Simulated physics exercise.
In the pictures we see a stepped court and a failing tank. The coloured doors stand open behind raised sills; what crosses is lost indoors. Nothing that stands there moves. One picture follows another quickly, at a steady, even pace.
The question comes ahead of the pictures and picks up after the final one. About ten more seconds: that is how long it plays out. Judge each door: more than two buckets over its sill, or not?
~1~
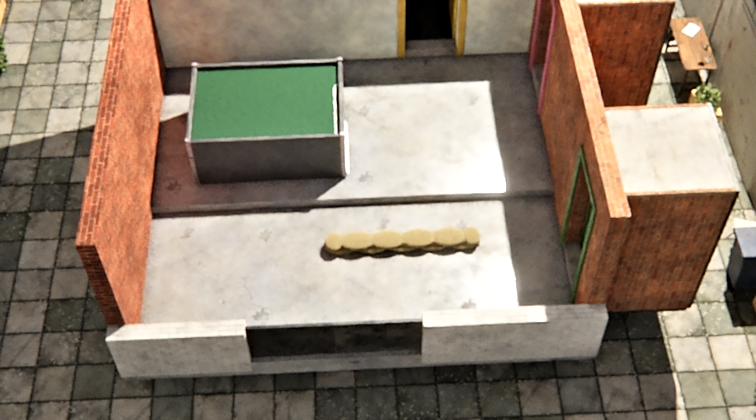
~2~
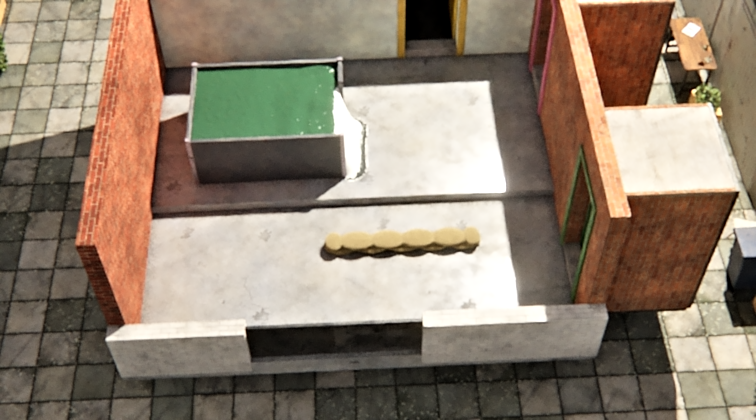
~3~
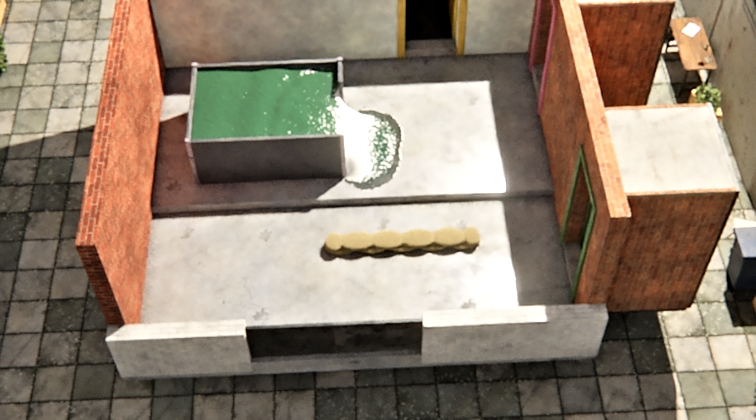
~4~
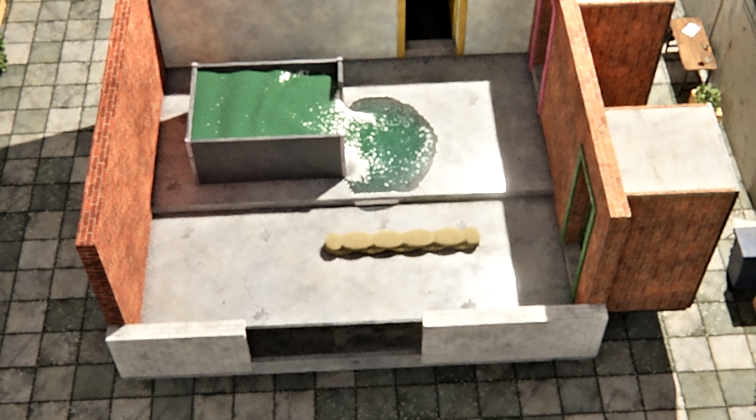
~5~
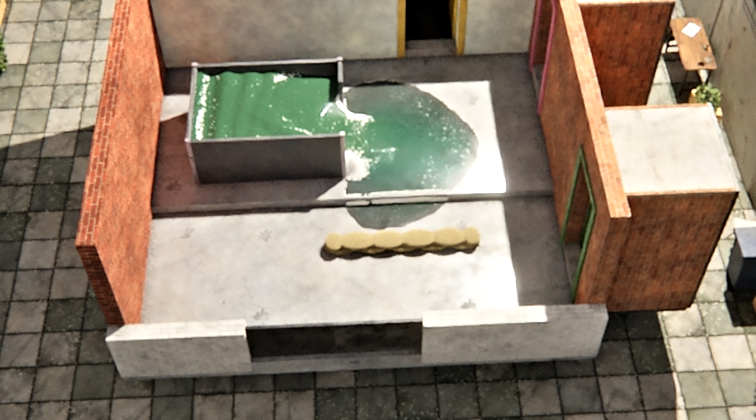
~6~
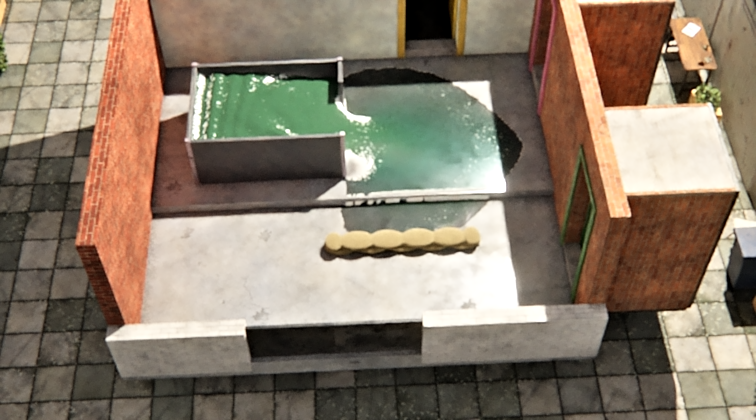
Pink door - over two buckets; green door - over two buckets; yellow door - two buckets or less.
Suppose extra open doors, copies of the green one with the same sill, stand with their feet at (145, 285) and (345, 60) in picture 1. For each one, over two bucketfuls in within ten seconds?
The first door ends up above and the second ends up below.
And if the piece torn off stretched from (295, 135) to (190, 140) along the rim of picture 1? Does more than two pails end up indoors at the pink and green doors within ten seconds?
Result - pink door: Misses the line; green door: Clears the line.
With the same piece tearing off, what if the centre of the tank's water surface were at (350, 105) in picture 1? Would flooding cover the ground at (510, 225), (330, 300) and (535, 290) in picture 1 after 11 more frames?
First one gets inundated, next one stays unwetted, last one gets inundated.
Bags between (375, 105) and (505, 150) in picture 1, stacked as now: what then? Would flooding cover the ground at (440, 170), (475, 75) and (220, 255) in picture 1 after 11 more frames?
Well, in order they'd be waterlogged, waterlogged and left untouched.
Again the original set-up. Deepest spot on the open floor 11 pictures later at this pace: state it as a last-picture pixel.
Check roughly (547, 202).
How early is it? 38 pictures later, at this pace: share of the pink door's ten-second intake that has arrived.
100 %.
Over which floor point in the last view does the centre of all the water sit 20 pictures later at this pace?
I'd point to (399, 165).
A moment on, water covers 35 % of the floor; the pink door under two buckets in, the green door wet at the sill, nothing in, the yellow door wet at the sill, nothing in.
Next, water covers 40 % of the floor; the pink door over two buckets in, the green door over two buckets in, the yellow door wet at the sill, nothing in.
Then, water covers 55 % of the floor; the pink door far over two buckets in, the green door over two buckets in, the yellow door wet at the sill, nothing in.
Later, water covers 90 % of the floor; the pink door far over two buckets in, the green door far over two buckets in, the yellow door wet at the sill, nothing in.
In the end, water covers 95 % of the floor; the pink door far over two buckets in, the green door far over two buckets in, the yellow door wet at the sill, nothing in.
